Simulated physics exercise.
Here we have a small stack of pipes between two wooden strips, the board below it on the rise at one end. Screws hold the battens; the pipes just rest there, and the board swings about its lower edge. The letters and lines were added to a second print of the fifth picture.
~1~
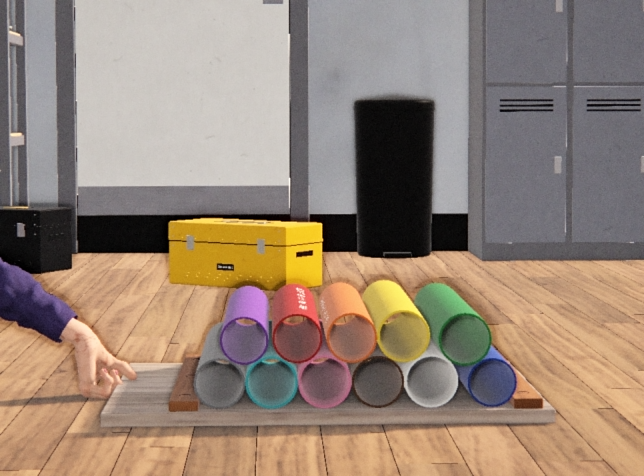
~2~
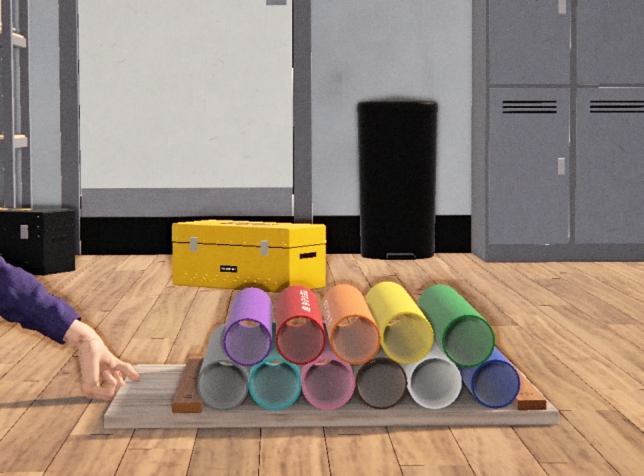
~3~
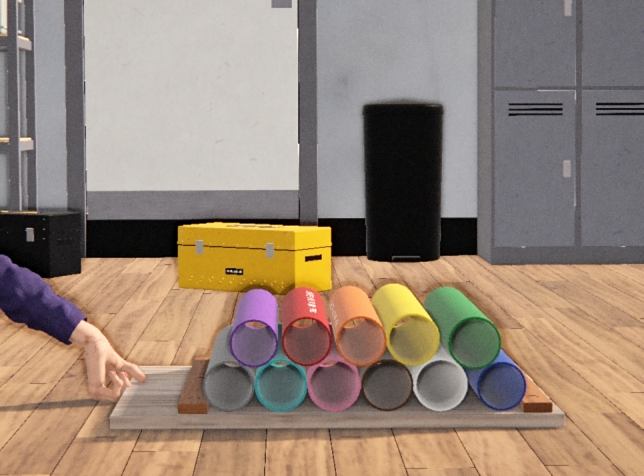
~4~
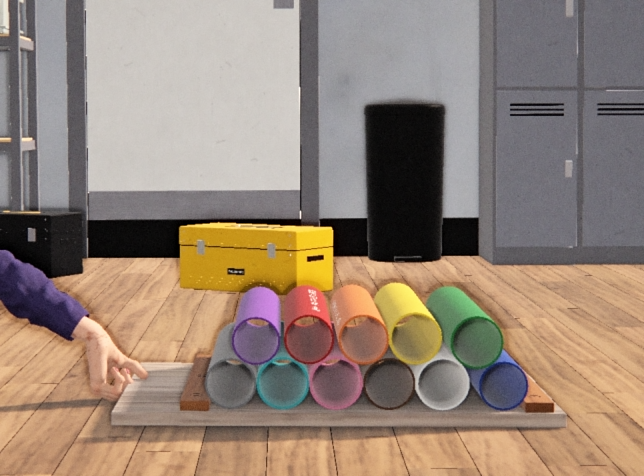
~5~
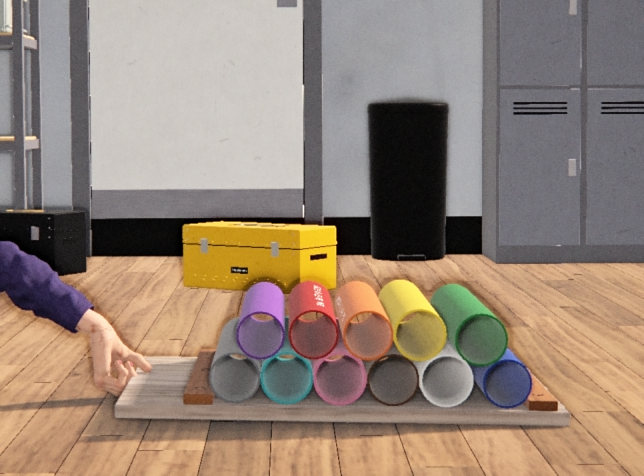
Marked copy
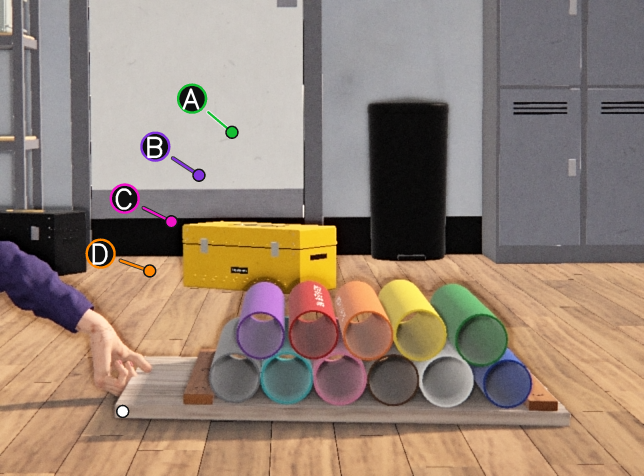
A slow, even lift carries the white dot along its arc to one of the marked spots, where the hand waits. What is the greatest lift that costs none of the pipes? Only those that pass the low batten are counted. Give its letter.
Up to D.
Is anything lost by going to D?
At D: No.
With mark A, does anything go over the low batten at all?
Yes, at A.
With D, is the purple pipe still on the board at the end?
Yes, with D.
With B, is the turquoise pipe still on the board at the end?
No, with B.
On the marked copy, A at (232, 132); B at (199, 175); C at (172, 222); D at (150, 271); the white dot at (123, 411).
Taking D. A third of the way, board at 14°.
Two thirds of the way, board at 20°.
When it is over, board at 20°, none over the low batten.
As for the rest, A eleven over the low batten; B eleven over the low batten; C one over the low batten (green).
